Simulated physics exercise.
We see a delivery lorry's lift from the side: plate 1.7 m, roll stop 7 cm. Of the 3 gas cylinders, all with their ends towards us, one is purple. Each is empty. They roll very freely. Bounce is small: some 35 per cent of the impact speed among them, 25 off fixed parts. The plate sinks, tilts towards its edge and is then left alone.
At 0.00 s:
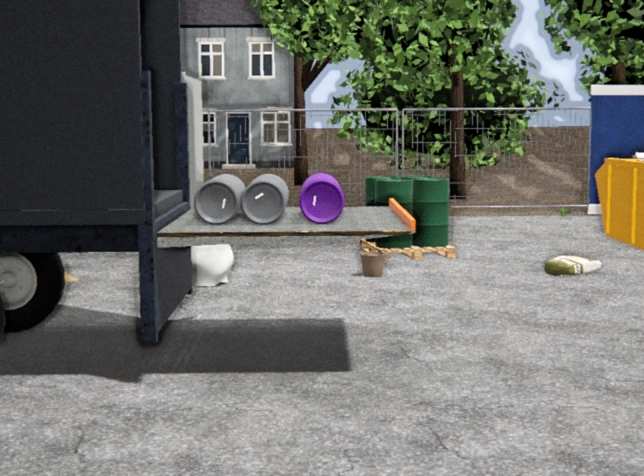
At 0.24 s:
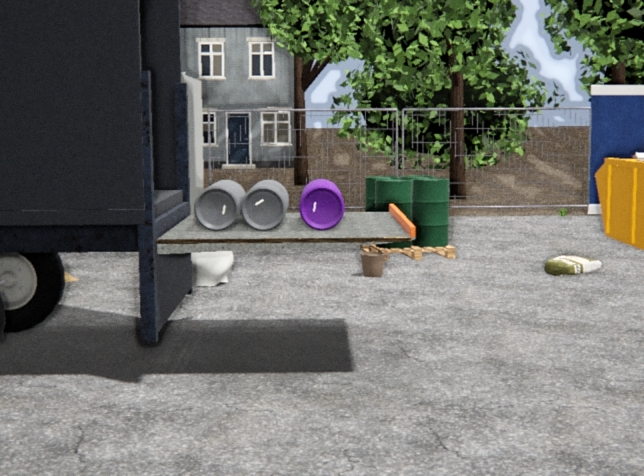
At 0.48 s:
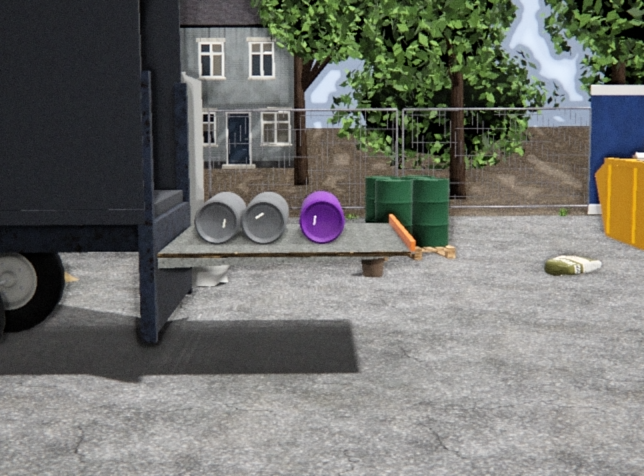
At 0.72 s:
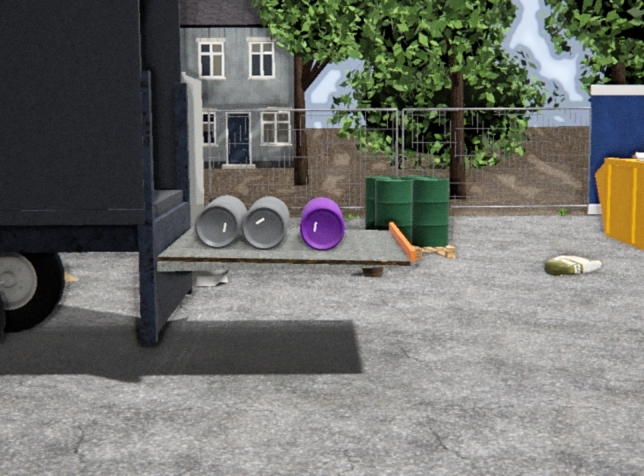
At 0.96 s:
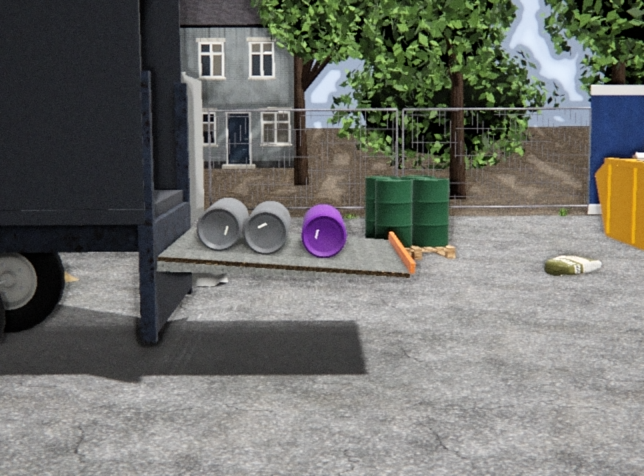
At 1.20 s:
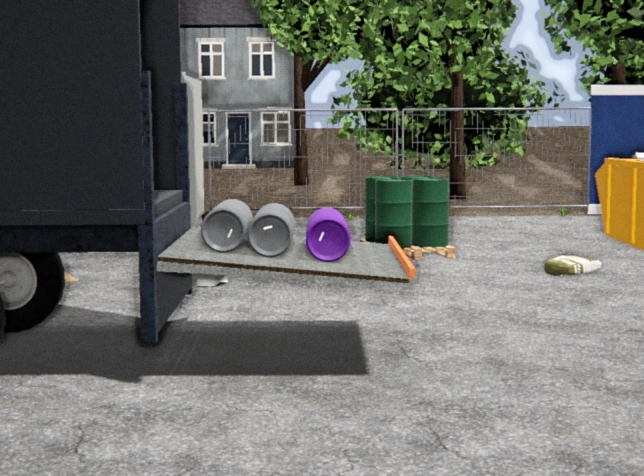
The lift plate behind a dark lorry sank, carrying two grey cylinders and a purple one, then tilted gently down to the right as the cylinders shifted slightly that way.
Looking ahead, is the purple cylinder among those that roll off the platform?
The purple cylinder is held back.
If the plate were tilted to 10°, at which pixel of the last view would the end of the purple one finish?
Near (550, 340).
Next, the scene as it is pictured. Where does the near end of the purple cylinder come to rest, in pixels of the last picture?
Around (387, 245).
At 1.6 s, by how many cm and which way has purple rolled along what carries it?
Purple 15 right.
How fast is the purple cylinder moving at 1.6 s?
Near 0.4 m/s.
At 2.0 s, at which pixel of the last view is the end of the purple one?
Around (369, 244).
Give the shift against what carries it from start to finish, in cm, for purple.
About: Purple 50.
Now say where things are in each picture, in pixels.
In the first picture, purple at (322, 202); plate level; stop at (413, 225); 3 of the 3 make up the bottom layer on the plate.
In the second picture, purple at (322, 208); plate level.
In the third picture, purple at (322, 222); plate level.
In the fourth picture, purple at (323, 229); plate tilted 2°; stop at (413, 256).
In the fifth picture, purple at (324, 236); plate tilted 4°.
In the sixth picture, purple at (328, 240); plate tilted 6°; stop at (412, 274).
After 1.6 s, purple is on the plate, 45 cm from the stop, rolling right; 0 gone from the plate.
After 2.0 s, purple is on the plate, 25 cm from the stop, rolling right; 0 gone from the plate.
After 2.5 s, purple is on the plate, 10 cm from the stop; 0 gone from the plate.
At rest (3.1 s), purple is on the plate, 15 cm from the stop; 0 gone from the plate.
